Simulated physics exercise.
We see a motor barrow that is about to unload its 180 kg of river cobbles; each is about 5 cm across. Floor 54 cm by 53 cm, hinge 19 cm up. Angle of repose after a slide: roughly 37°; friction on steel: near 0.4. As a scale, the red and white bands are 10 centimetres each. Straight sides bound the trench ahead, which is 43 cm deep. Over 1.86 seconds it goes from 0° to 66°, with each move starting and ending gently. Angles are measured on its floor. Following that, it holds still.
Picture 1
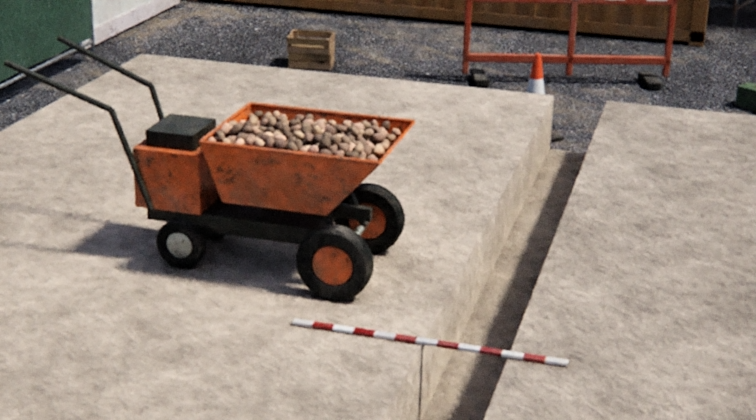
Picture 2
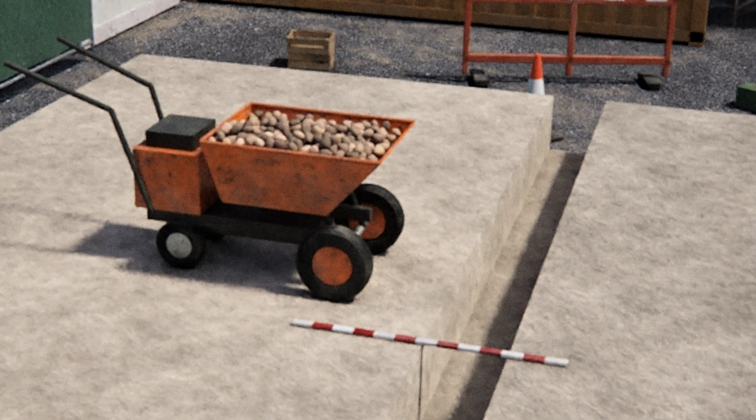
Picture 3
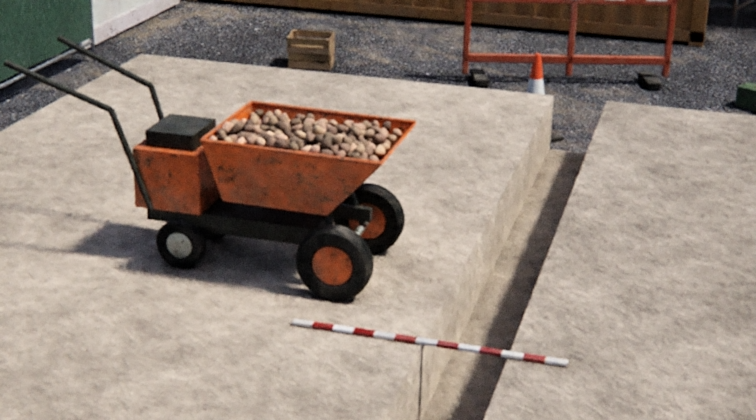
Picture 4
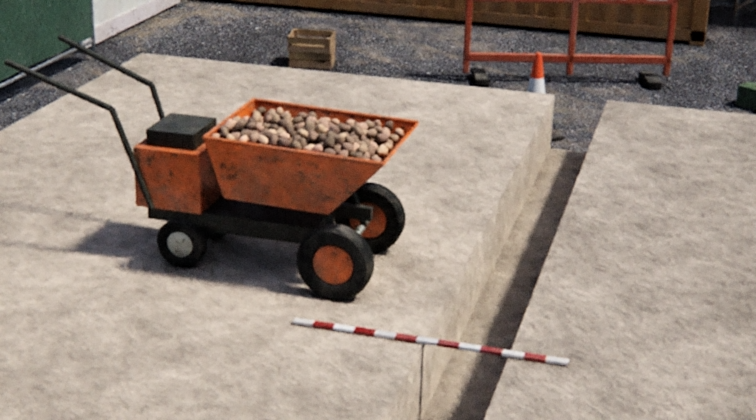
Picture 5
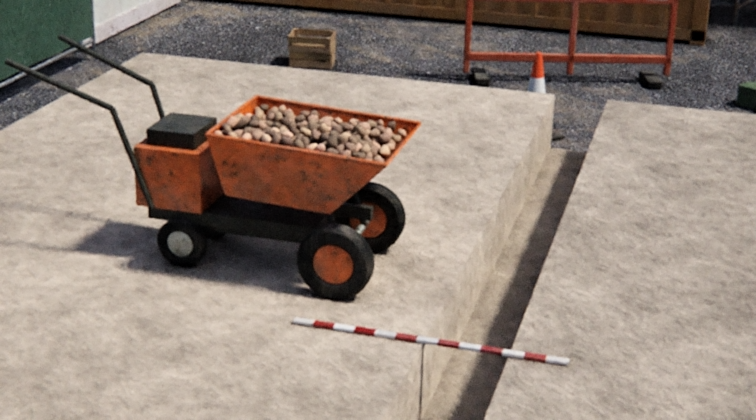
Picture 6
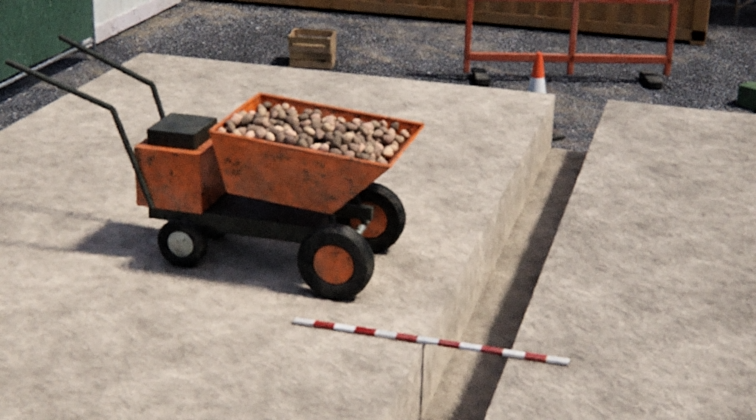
The orange skip of a motor barrow, heaped with brown cobbles, sat level at first and then tilted very slightly toward the right, while its wheels stayed still on the pale slab beside a trench.
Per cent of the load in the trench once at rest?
About 95 %.
Then, 1.1 s after the last picture the floor is at 56°, 98 % in the skip, 2 % in the trench; the foremost stones are at (489, 262).
Then, 1.7 s after the last picture the floor is at 66°, 55 % in the skip, 42 % in the trench, 3 % past the trench; the foremost stones are at (574, 307).
Then, 2.0 s after the last picture the floor is at 66°, 31 % in the skip, 64 % in the trench, 5 % past the trench; the foremost stones are at (625, 322).
Then, 4.0 s after the last picture the floor is at 66°, 0 % in the skip, 95 % in the trench, 5 % past the trench; the foremost stones are at (643, 317).
